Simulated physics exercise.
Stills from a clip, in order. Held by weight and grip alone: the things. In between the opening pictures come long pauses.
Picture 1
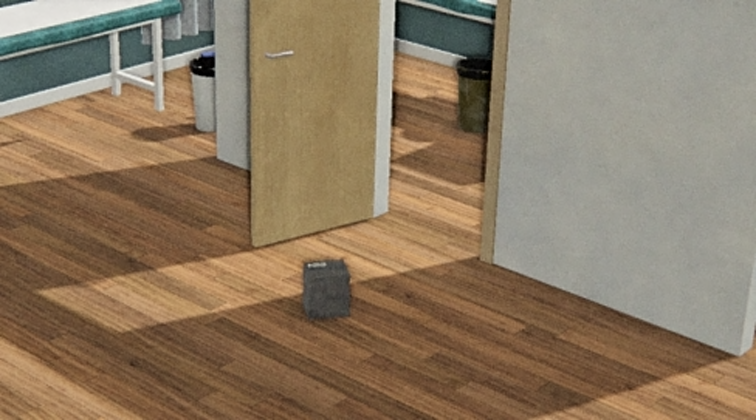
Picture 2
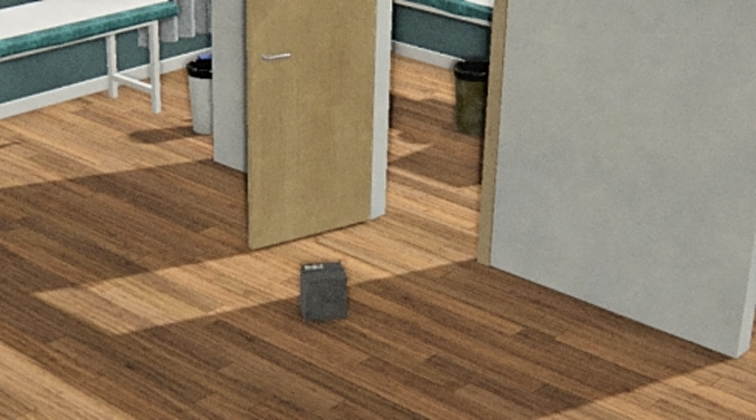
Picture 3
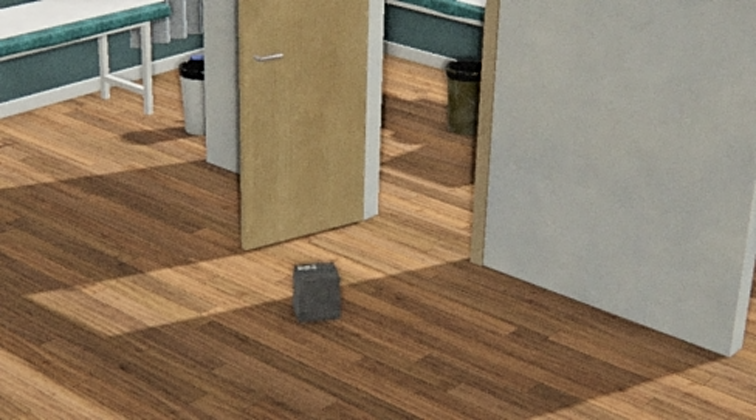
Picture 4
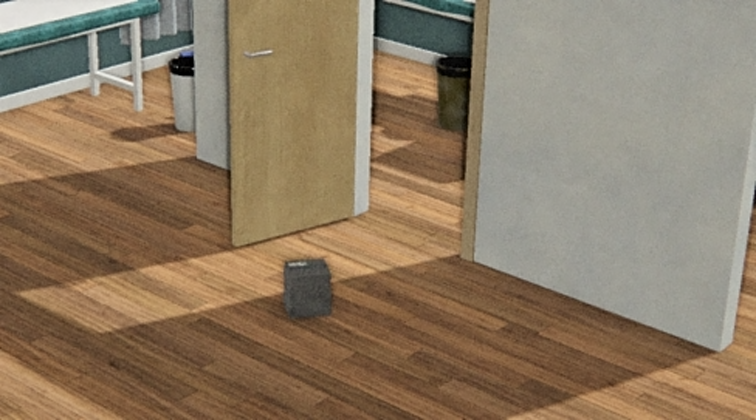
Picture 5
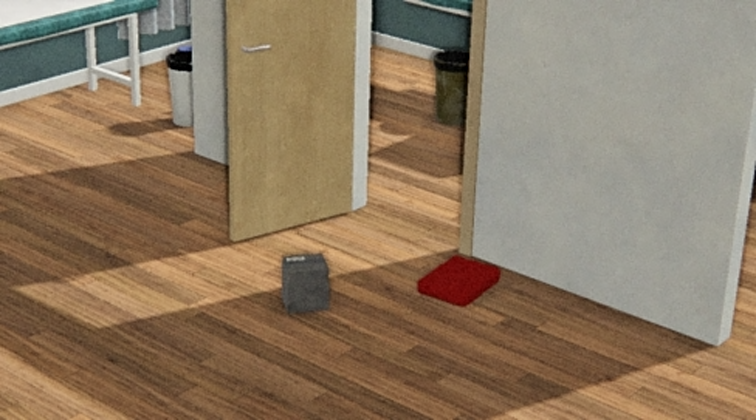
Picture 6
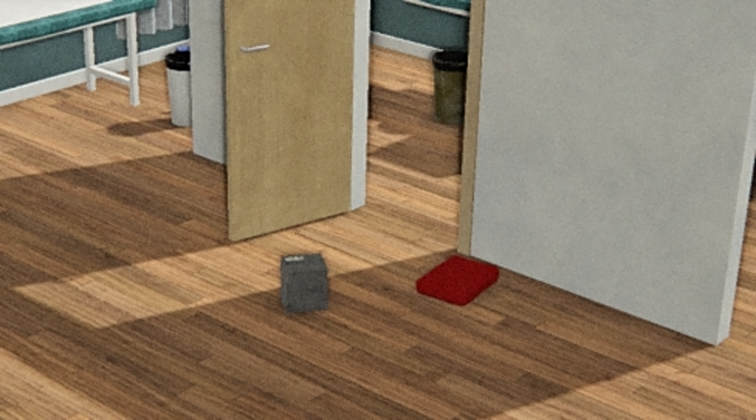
A red cushion appears beside the wall near a still grey box and open door.
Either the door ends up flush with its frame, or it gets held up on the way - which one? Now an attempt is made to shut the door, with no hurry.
It ends up flush with the frame.
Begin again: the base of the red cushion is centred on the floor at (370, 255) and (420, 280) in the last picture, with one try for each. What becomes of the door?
First try: It gets caught partway; second try: It swings home.
Then, 0.90 s on from there, door at 82°.
Then, 1.80 s on from there, door at 50°.
Then, 2.70 s on from there, door at 17°.
In the end, door at 0°; both unmoved. At the end, from the last picture's camera, red cushion near (458, 280).
